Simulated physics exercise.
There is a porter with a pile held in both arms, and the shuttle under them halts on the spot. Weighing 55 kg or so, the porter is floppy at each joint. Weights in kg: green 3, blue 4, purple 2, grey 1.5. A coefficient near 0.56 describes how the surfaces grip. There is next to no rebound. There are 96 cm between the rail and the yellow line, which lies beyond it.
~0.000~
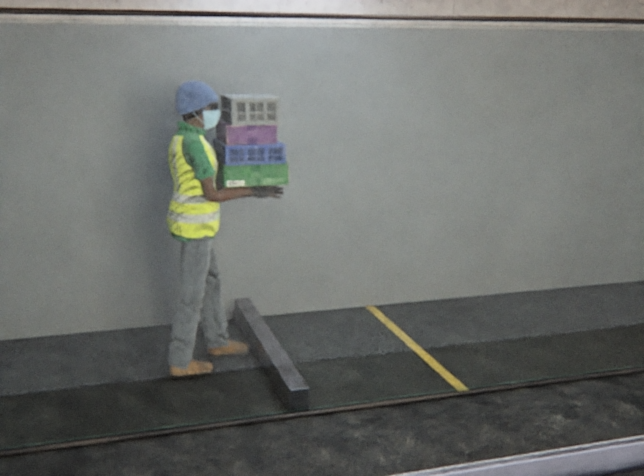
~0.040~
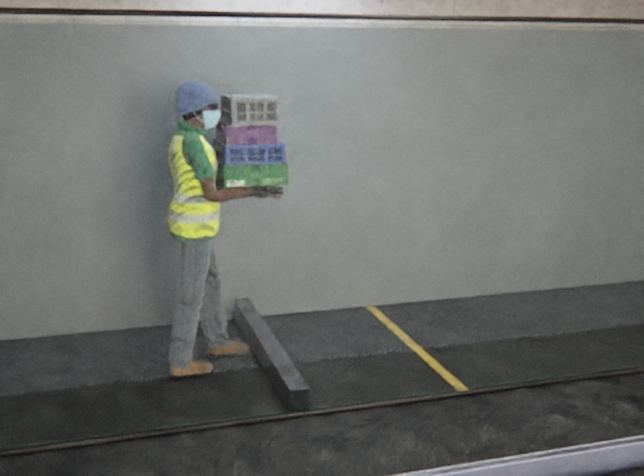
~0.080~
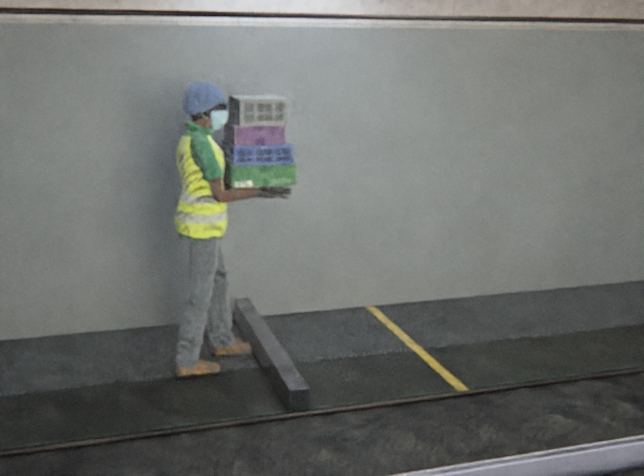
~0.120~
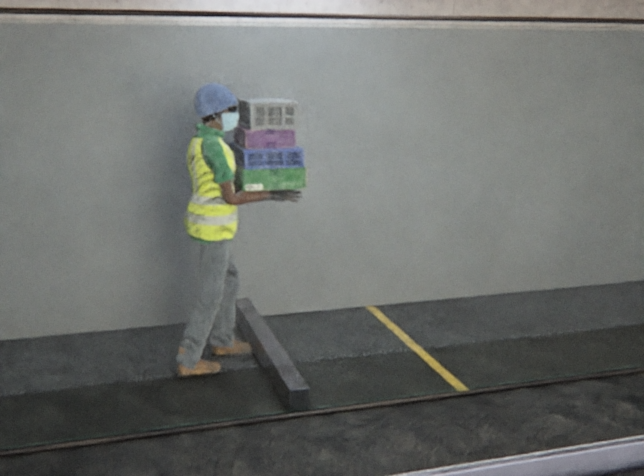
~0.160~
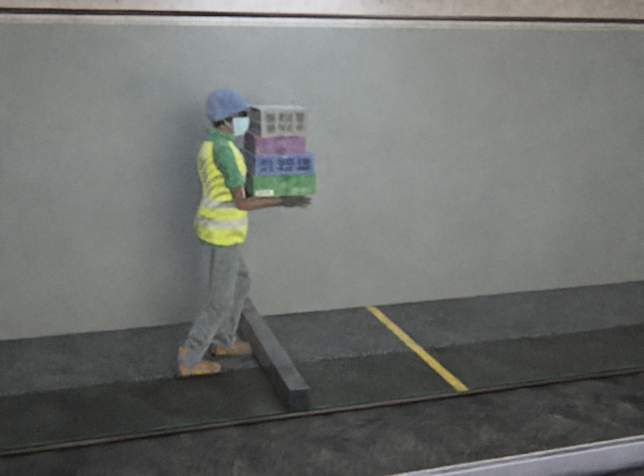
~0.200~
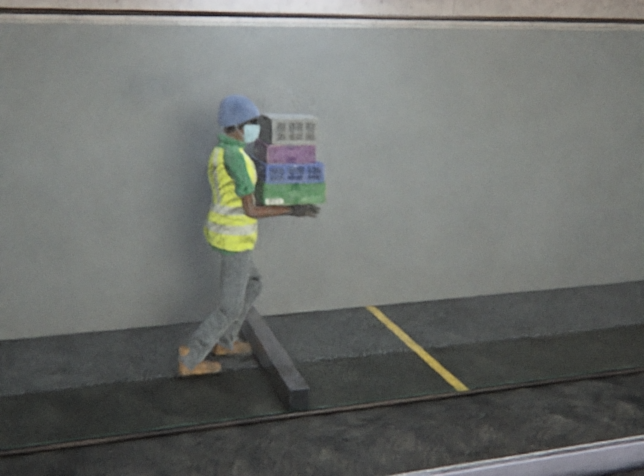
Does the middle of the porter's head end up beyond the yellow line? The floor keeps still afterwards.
My guess is it overshoots the line.
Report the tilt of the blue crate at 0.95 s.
About 150 degrees.
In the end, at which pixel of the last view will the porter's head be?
(438, 316).
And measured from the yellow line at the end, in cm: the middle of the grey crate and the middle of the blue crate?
Grey crate: 80 cm past; blue crate: 20 cm past.
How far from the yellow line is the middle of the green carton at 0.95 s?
Measured short of the mark: Approx. 0 cm.
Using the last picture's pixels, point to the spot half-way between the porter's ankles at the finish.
The midpoint ends up close to (274, 318).
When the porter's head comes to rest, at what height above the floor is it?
Head height at the end: Near 10 cm.
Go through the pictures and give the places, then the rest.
The first picture shows porter's head (193, 119), blue crate (248, 150), green carton (250, 170), yellow line (442, 371).
The second picture shows porter's head (193, 119), blue crate (248, 150), green carton (250, 170).
The third picture shows porter's head (201, 119), blue crate (256, 151), green carton (257, 171).
The fourth picture shows porter's head (212, 121), blue crate (266, 154), green carton (268, 174).
The fifth picture shows porter's head (222, 125), blue crate (276, 160), green carton (277, 180).
The sixth picture shows porter's head (233, 132), blue crate (286, 169), green carton (287, 188), yellow line (442, 371). Everything loose set off at about 1.4 m/s.
After 0.45 s the porter's head is 65 cm short of the yellow line, near (308, 194) in the last picture's view.
After 0.65 s the porter's head is 14 cm short of the yellow line, near (389, 252) in the last picture's view; the blue crate 6 cm short of the yellow line, tilted 105°.
After 0.95 s the porter's head is 24 cm past the yellow line, near (437, 299) in the last picture's view.
At rest, 2.4 s, blue crate crosses the yellow line; purple parcel crosses the yellow line; grey crate crosses the yellow line; porter's head crosses the yellow line.
